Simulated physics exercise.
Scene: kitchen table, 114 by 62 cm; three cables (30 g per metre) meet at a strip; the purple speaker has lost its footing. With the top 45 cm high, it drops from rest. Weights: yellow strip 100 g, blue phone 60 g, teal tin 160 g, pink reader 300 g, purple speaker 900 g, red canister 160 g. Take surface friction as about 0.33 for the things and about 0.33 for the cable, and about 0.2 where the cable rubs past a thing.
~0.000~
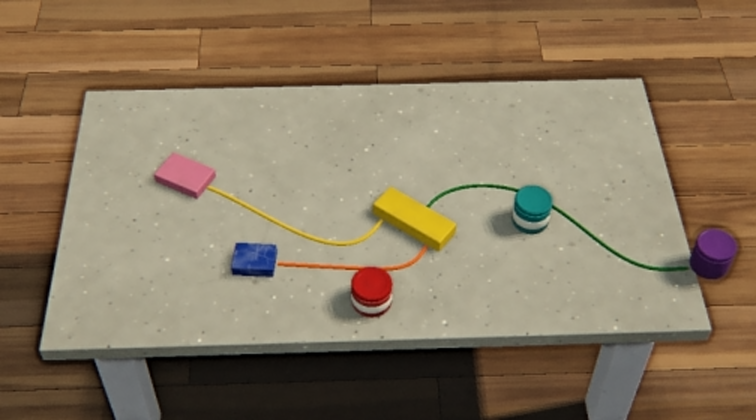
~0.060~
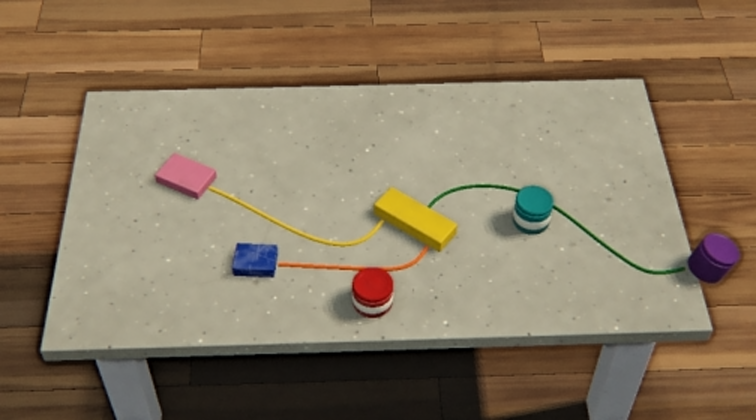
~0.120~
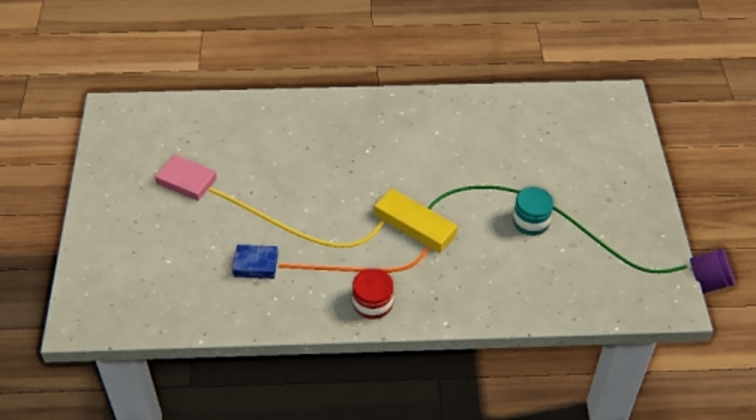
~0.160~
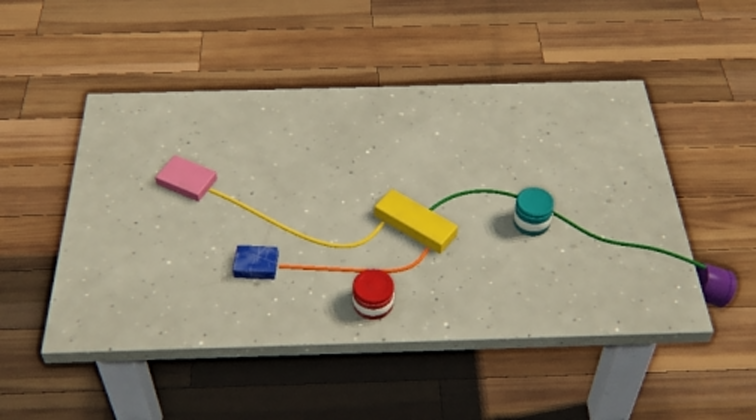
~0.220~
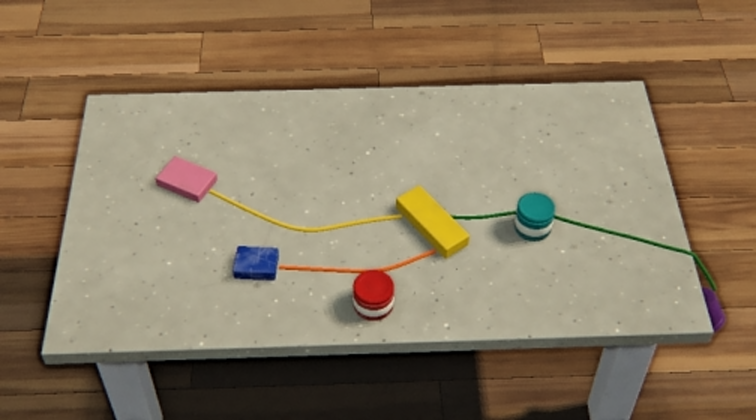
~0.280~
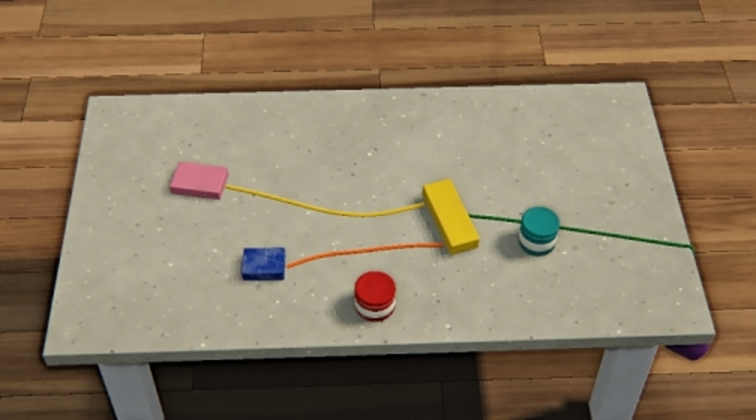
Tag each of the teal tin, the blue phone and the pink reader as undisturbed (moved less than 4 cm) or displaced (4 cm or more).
Tags: Teal tin - displaced, blue phone - displaced, pink reader - displaced.
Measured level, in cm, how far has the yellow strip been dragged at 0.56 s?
About 34 cm.
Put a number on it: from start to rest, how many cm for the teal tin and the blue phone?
Distances from start to rest: Close to 16 cm, then close to 54 cm.
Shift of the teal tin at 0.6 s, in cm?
16 cm.
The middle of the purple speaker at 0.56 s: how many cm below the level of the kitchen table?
I'd say close to 40 centimetres below.
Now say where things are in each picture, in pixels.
In the first picture, shows, teal tin (534, 199); blue phone (254, 256); pink reader (184, 172); green cable runs through (495, 186) (597, 240) (652, 268).
In the second picture, shows, purple speaker (717, 248); green cable runs through (650, 272).
In the third picture, shows, purple speaker (712, 272); green cable runs through (652, 271).
In the fourth picture, shows, purple speaker (711, 285); green cable runs through (671, 254).
In the fifth picture, shows, teal tin (537, 206); yellow strip (432, 216); purple speaker (702, 311); green cable runs through (590, 227).
In the sixth picture, shows, teal tin (541, 220); blue phone (263, 260); pink reader (199, 177); green cable runs through (617, 236) (681, 246).
After 0.6 s, the strip's end of the green cable at (620, 242); blue phone 38 cm off its start, pink reader 36 cm off its start, teal tin 16 cm off its start.
After 0.8 s, the strip's end of the green cable at (664, 240); blue phone 54 cm off its start, pink reader 51 cm off its start, teal tin 16 cm off its start.
After 1.1 s, the strip's end of the green cable at (664, 240); blue phone 54 cm off its start at (557, 224), pink reader 51 cm off its start at (460, 193), teal tin 16 cm off its start at (586, 269).
After 1.4 s, the strip's end of the green cable at (664, 240); blue phone 54 cm off its start, pink reader 51 cm off its start, teal tin 16 cm off its start.
After 2.6 s, the strip's end of the green cable at (664, 240); blue phone 54 cm off its start at (557, 224), pink reader 51 cm off its start at (460, 193), teal tin 16 cm off its start at (586, 269), yellow strip 42 cm off its start at (650, 224).
